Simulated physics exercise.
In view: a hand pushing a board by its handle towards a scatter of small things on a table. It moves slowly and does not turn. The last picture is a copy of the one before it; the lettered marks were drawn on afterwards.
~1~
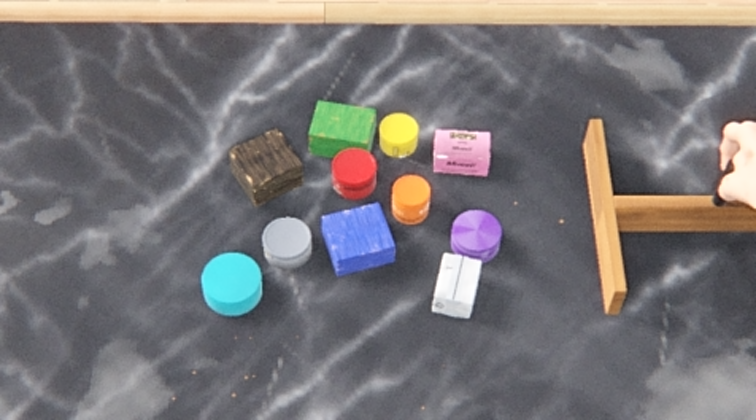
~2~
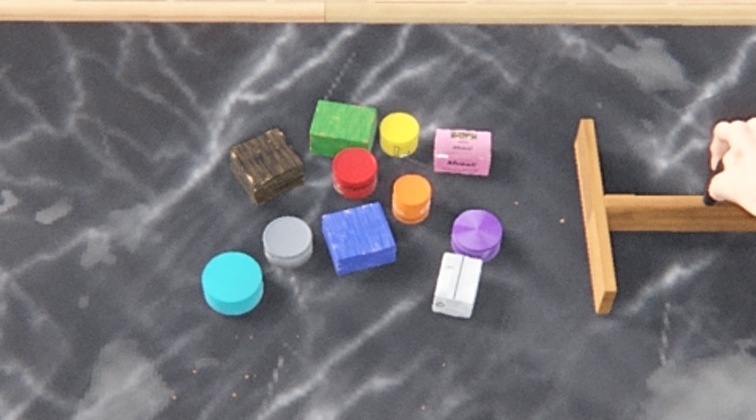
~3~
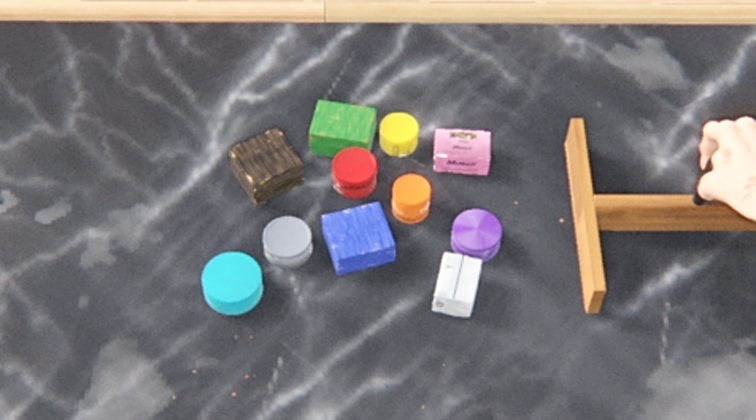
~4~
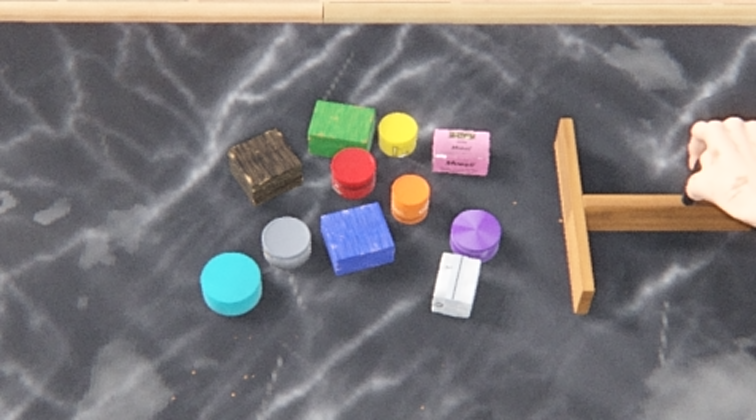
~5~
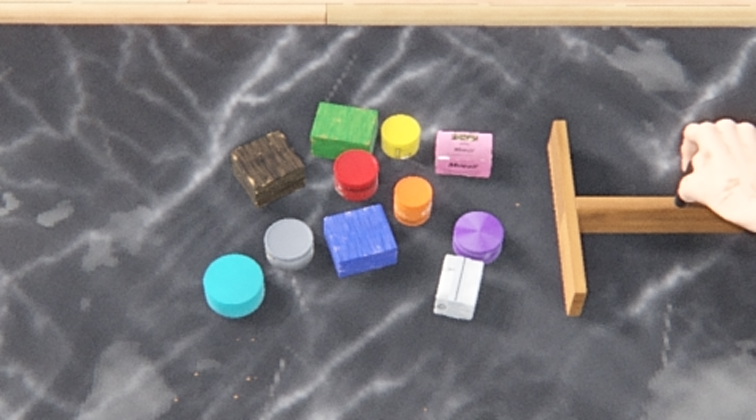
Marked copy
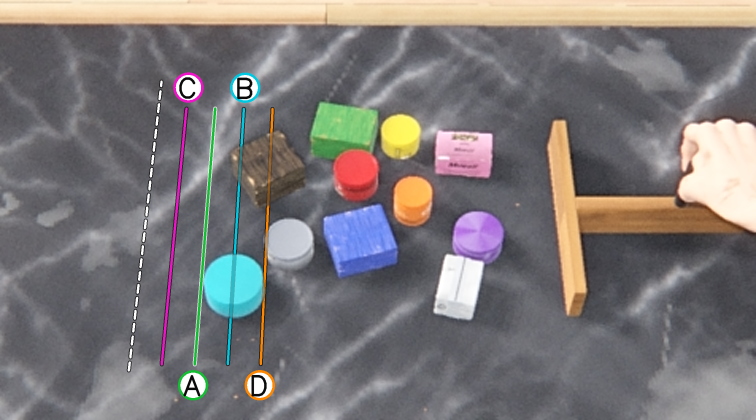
A hand at the right edge grips the handle of a wooden T-shaped board on a dark, white-veined marble surface, seen from above. To its left sit a black block, green block, yellow jar, pink item, red tub, orange jar, blue block, grey jar, purple tin, white box and turquoise round container. The hand slowly pushes the board a short way left without turning it, while the scattered things stay still.
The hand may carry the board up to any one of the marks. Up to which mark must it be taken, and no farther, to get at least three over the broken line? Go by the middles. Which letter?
The first such stop is A.
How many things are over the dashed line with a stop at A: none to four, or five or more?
In all, four.
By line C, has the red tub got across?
Yes.
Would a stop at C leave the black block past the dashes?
By then, yes.
On the marked copy, A at (206, 228); B at (236, 228); C at (175, 228); D at (267, 228); the dashed line at (147, 214).
Following A. Soon after the start, board (440, 202); turquoise pot (234, 286); black block (268, 169); none across.
Later, board (310, 202); grey jar (174, 228); black block (217, 159); none across.
In the end, board (208, 202); grey jar (87, 206); black block (126, 151); four across.
As for the rest, B gets only one across; C gets five across, but is farther than needed; D gets only one across.
